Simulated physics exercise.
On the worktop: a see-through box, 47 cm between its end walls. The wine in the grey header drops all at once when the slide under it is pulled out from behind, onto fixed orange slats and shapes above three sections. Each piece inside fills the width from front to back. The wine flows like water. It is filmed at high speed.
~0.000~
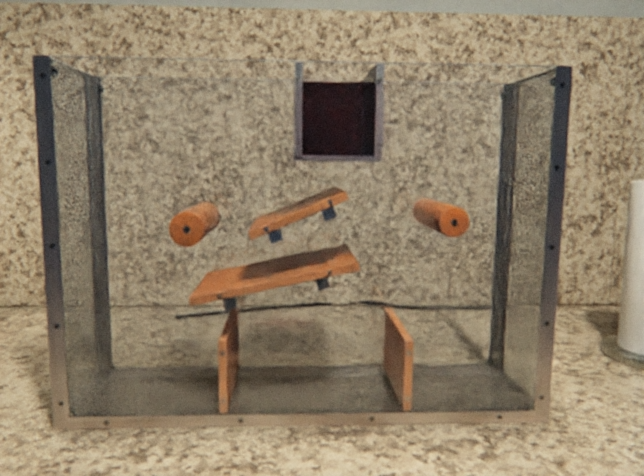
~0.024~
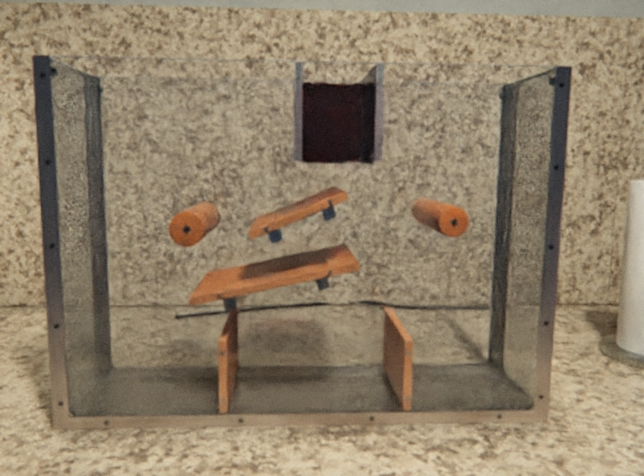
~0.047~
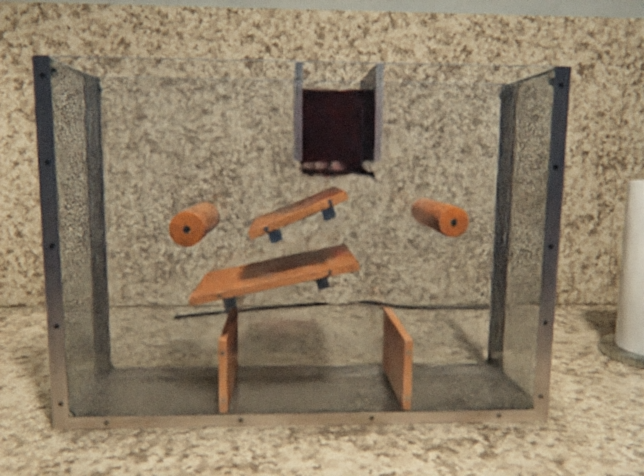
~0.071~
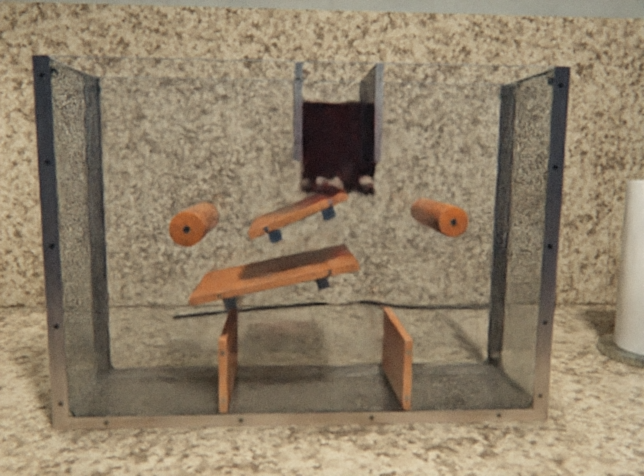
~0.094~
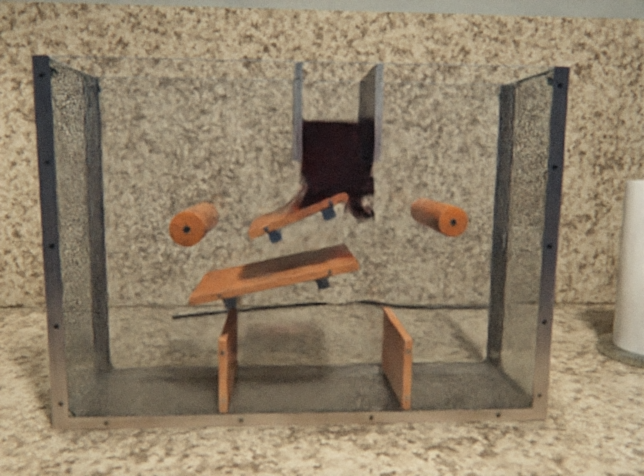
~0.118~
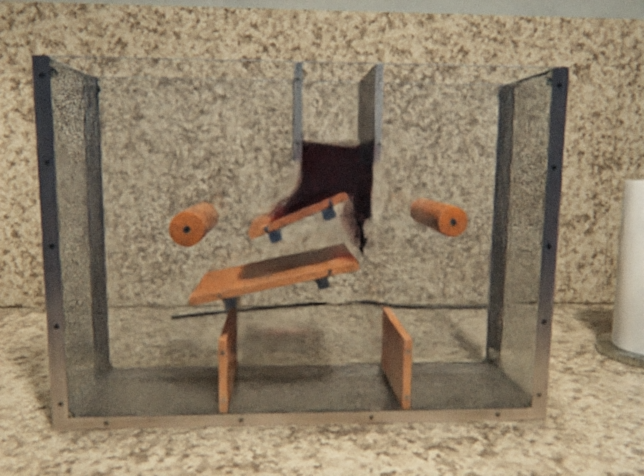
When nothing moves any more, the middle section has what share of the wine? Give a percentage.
Roughly 40 per cent ends in the middle section.
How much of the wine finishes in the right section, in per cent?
Some 10 per cent.
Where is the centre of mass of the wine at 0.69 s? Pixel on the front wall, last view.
Around (249, 404).
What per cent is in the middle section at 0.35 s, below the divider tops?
Near 40 in a hundred.
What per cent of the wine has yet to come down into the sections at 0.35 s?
Near 15 in a hundred.
Then, 0.22 s in, 24 per cent is down, the largest part in the middle section.
Then, 0.35 s in, 84 per cent is down, the largest part in the middle section.
Then, 0.69 s in, 99 per cent is down, the largest part in the left section.
Finally, the split from left to right is 48, 41 and 11 per cent.
